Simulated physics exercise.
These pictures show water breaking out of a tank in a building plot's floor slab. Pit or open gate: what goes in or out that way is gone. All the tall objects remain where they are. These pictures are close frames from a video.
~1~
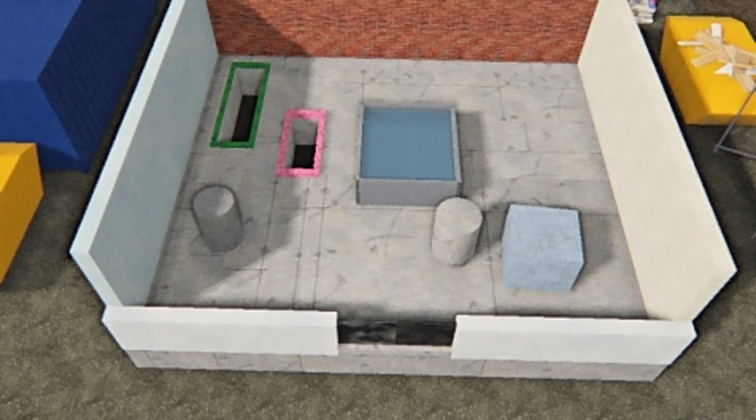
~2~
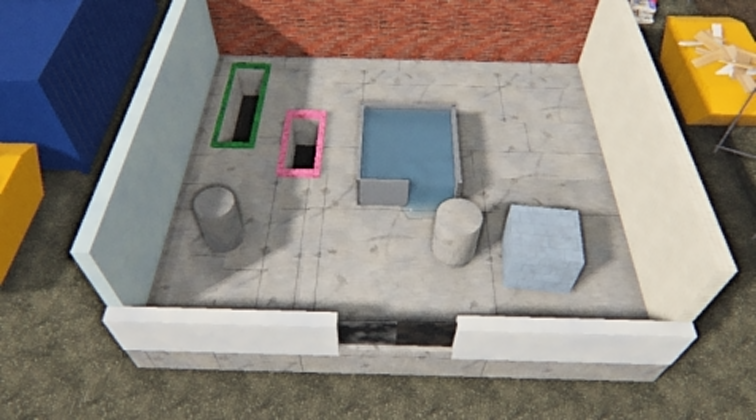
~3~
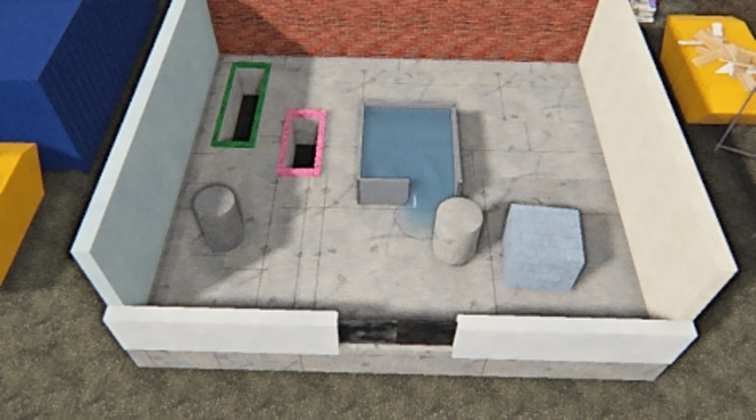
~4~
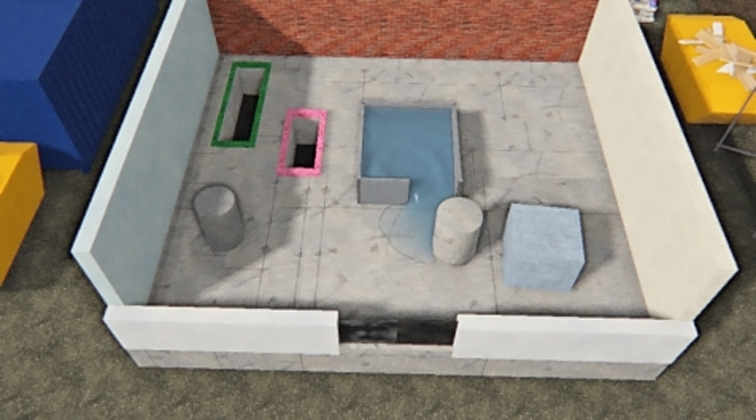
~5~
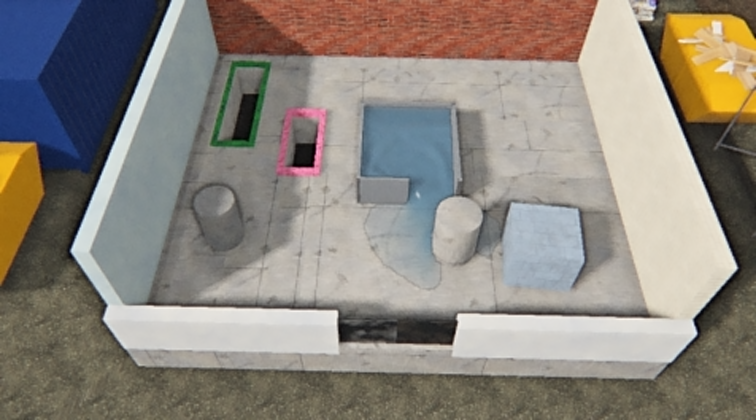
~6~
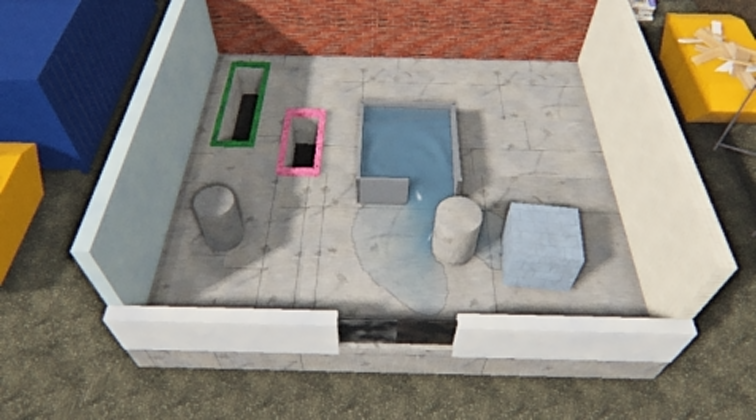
Walled concrete plot holding a tank of blue water, its front opening at the right and water spreading forward across the slab.
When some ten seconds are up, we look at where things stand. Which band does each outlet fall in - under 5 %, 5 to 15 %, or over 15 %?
My prediction: The gate carries off next to nothing - beneath five per cent; the pink pit carries off next to nothing - beneath five per cent; the green pit carries off next to nothing - beneath five per cent.
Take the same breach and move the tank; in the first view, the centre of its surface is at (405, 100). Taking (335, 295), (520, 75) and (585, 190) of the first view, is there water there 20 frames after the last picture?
Well, first one got wet, second one stays dry, third one got wet.
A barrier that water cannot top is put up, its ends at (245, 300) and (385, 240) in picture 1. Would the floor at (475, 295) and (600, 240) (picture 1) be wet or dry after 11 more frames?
Going in order, I'd say drenched and drenched.
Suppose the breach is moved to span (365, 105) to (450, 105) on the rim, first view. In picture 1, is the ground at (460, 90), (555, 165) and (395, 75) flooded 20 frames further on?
First spot submerged, second spot spared, third spot submerged.
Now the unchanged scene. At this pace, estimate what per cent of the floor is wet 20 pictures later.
About 40 per cent.
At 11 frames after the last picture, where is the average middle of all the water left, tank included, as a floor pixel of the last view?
Estimate: (411, 205).
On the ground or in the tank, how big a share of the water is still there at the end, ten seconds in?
Close to 98 %.
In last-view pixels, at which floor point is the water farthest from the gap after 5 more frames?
The farthest point of the front sits at (332, 333).
A moment on, water covers 15 % of the floor; the gate 0 %, the pink pit 0 %, the green pit 0 %.
Next, water covers 25 % of the floor; the gate 0 %, the pink pit 0 %, the green pit 0 %.
Then, water covers 40 % of the floor; the gate 0 %, the pink pit 0 %, the green pit 0 %.
Later, water covers 60 % of the floor; the gate 0 %, the pink pit 0 %, the green pit 0 %.
In the end, water covers 80 % of the floor; the gate 0 %, the pink pit 0 %, the green pit 1 %.
